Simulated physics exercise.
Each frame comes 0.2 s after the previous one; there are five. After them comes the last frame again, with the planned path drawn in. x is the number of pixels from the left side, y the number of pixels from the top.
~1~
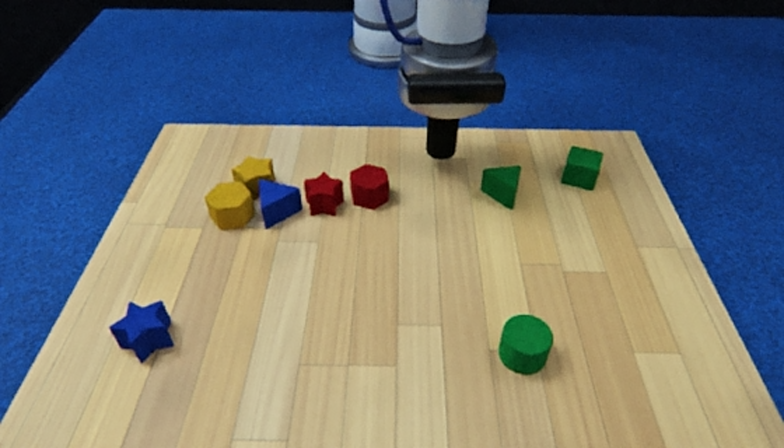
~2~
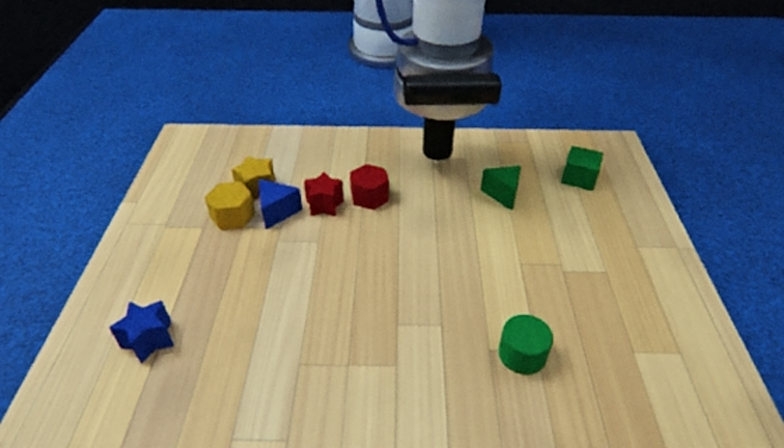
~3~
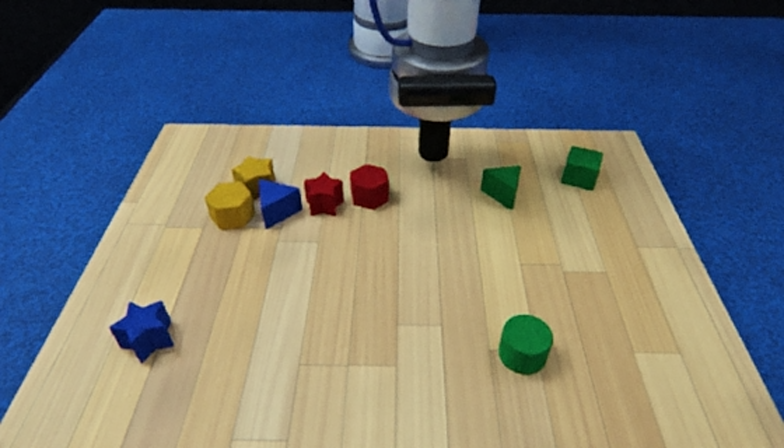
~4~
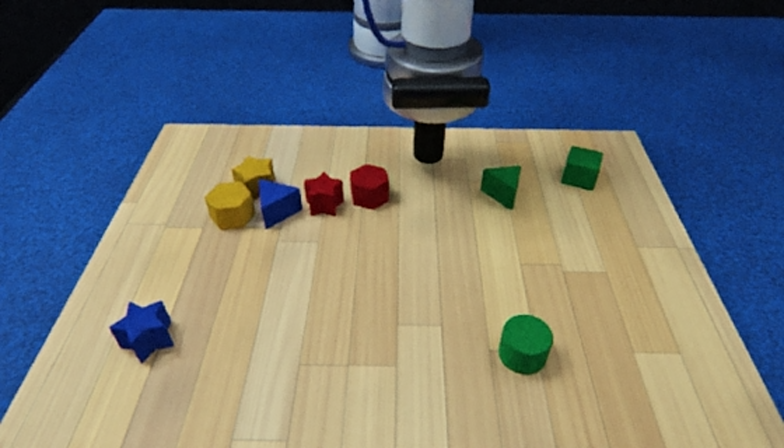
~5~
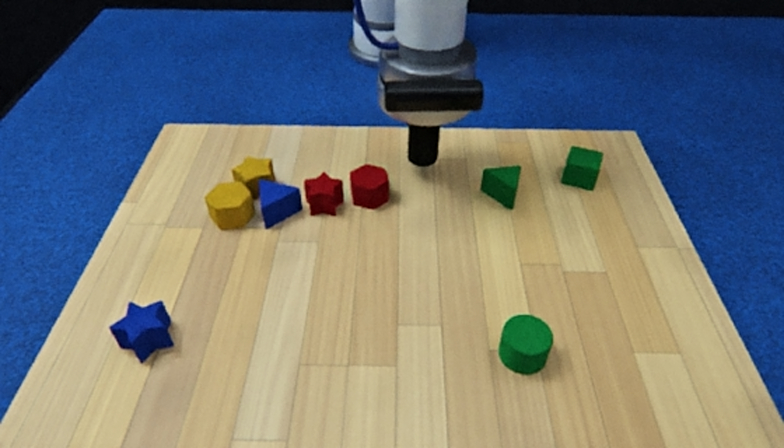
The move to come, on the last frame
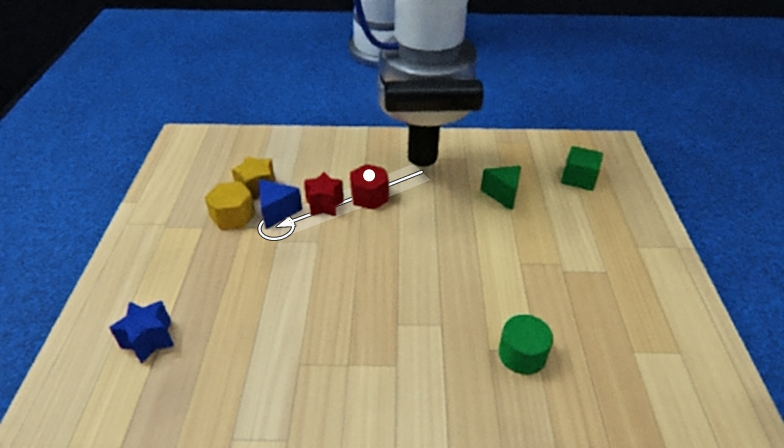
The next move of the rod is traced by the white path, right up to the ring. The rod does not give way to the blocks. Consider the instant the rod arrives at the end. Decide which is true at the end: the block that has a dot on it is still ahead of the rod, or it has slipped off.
I think the rod loses the block that has a dot on it somewhere along the way.
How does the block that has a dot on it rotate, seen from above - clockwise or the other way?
Overhead view: Anti-clockwise.
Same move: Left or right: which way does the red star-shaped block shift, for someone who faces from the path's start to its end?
Left side.
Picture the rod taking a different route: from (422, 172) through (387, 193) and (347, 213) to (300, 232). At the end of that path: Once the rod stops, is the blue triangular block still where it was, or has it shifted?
Shifted out of place.
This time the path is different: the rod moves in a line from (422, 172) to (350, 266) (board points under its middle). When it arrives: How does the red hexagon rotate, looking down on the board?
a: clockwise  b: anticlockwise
The answer is a.
The drawn path runs from (422, 172) directly to (276, 227); the dot is on the red hexagon.
What follows on the original path. One third of the way, rod (377, 176); red star-shaped block (311, 188), turned 20° clockwise; red hexagon (351, 186), turned 15° anticlockwise.
Two thirds of the way, rod (327, 195); blue triangular block (270, 190); red star-shaped block (298, 202), turned 75° clockwise; red hexagon (332, 210), turned 85° anticlockwise.
At the end, rod (274, 214); yellow hexagon (221, 194); blue triangular block (258, 189); red star-shaped block (256, 226), turned 55° clockwise; red hexagon (330, 213), turned 100° anticlockwise.
